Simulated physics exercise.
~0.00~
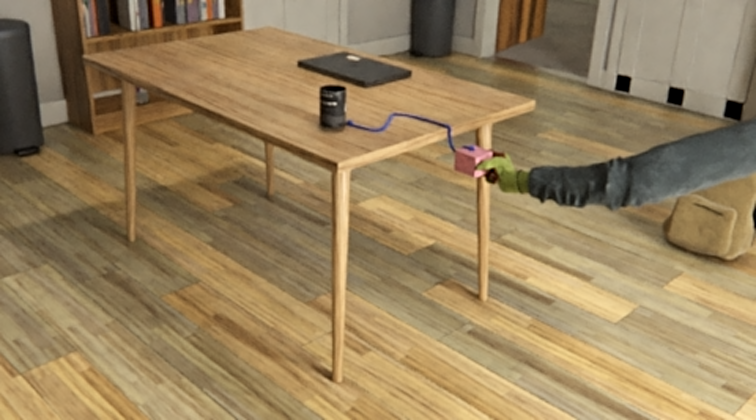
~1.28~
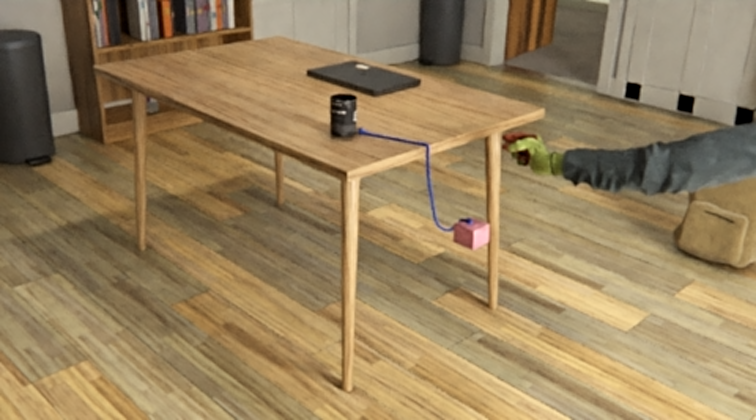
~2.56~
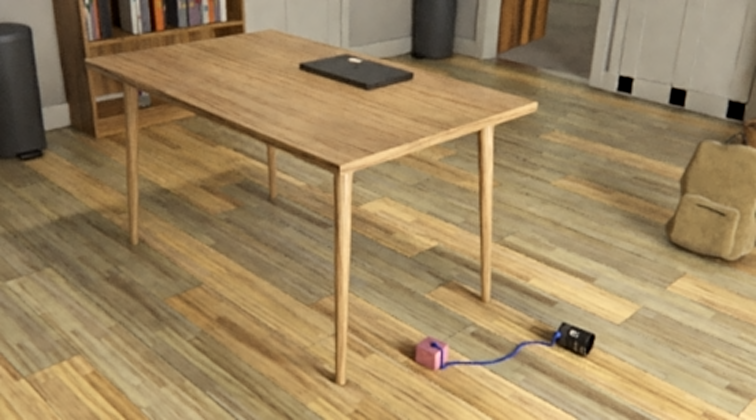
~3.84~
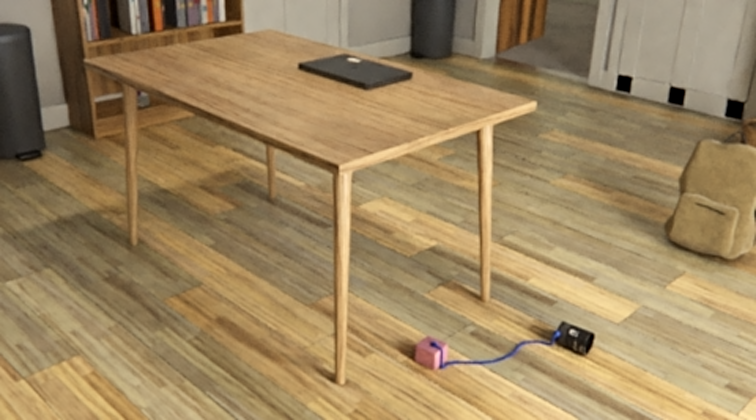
In the video, a gloved hand holds a pink block beside a wooden desk, its blue cord attached to a black cup near a laptop. The hand lets go, the block drops, and the cup is dragged off, ending on its side on the floor near the block.
